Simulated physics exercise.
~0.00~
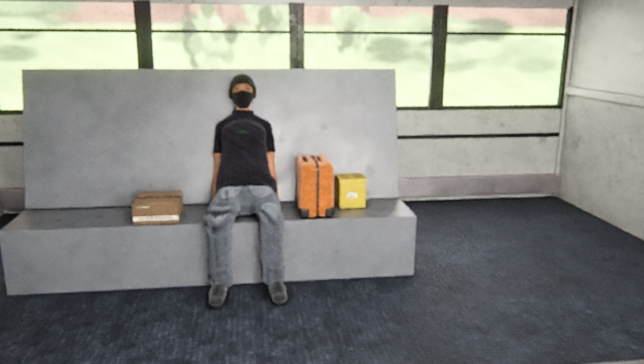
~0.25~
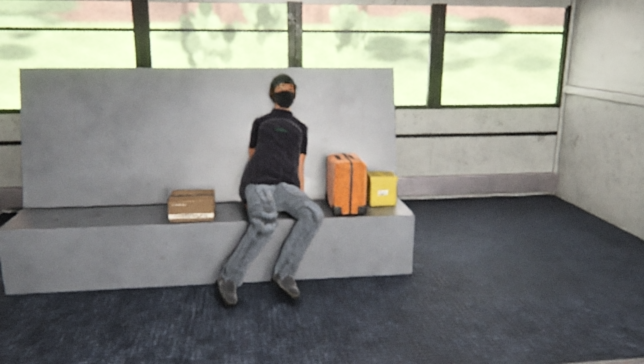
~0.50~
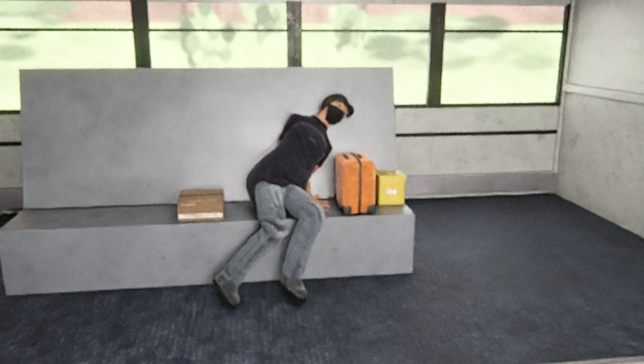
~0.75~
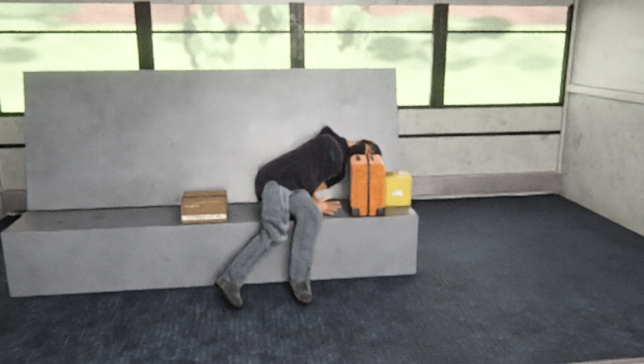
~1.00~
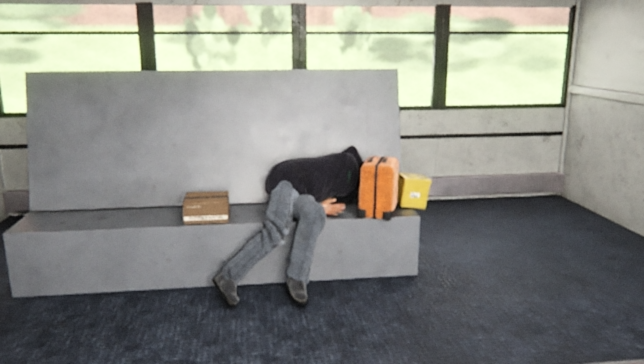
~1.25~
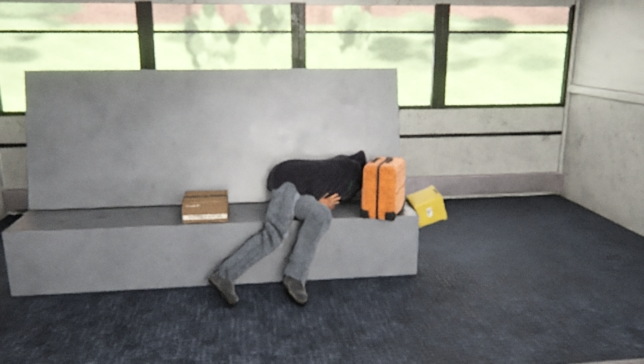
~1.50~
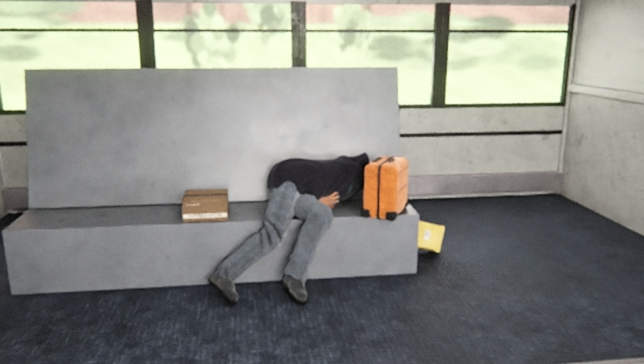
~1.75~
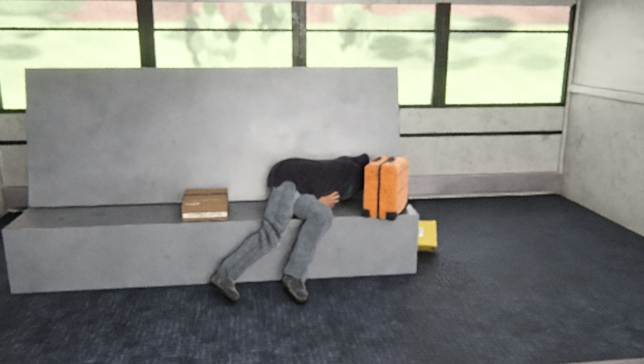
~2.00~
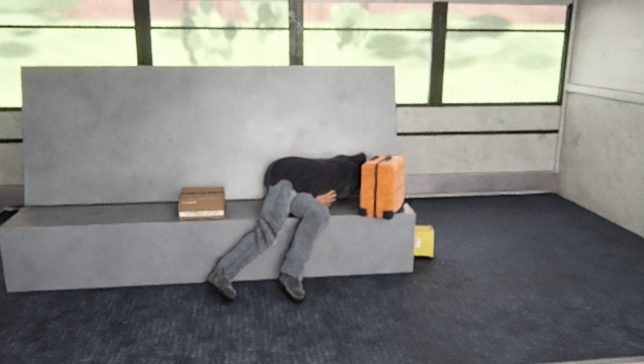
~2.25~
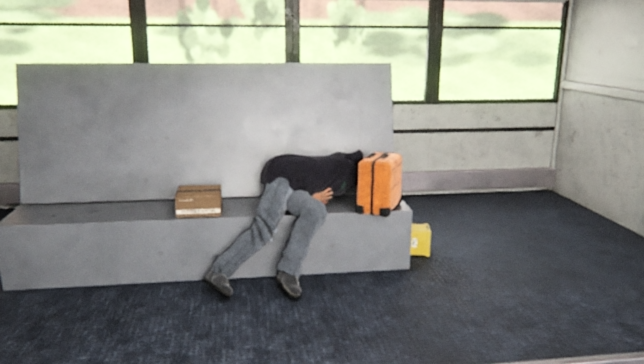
At first, a masked passenger in a dark cap sits slumped on a long grey seat inside a rail car, with a brown carton to the left and an orange case and yellow tub to the right. The carton, case and tub slide rightward along the seat as the passenger shifts and leans the same way. The limp body topples sideways, head dropping behind the case, which edges toward the seat's end. The yellow tub tips over the edge and drops to the floor. Finally, the passenger lies folded over, hips still on the seat, while the upright case and carton stay on it.
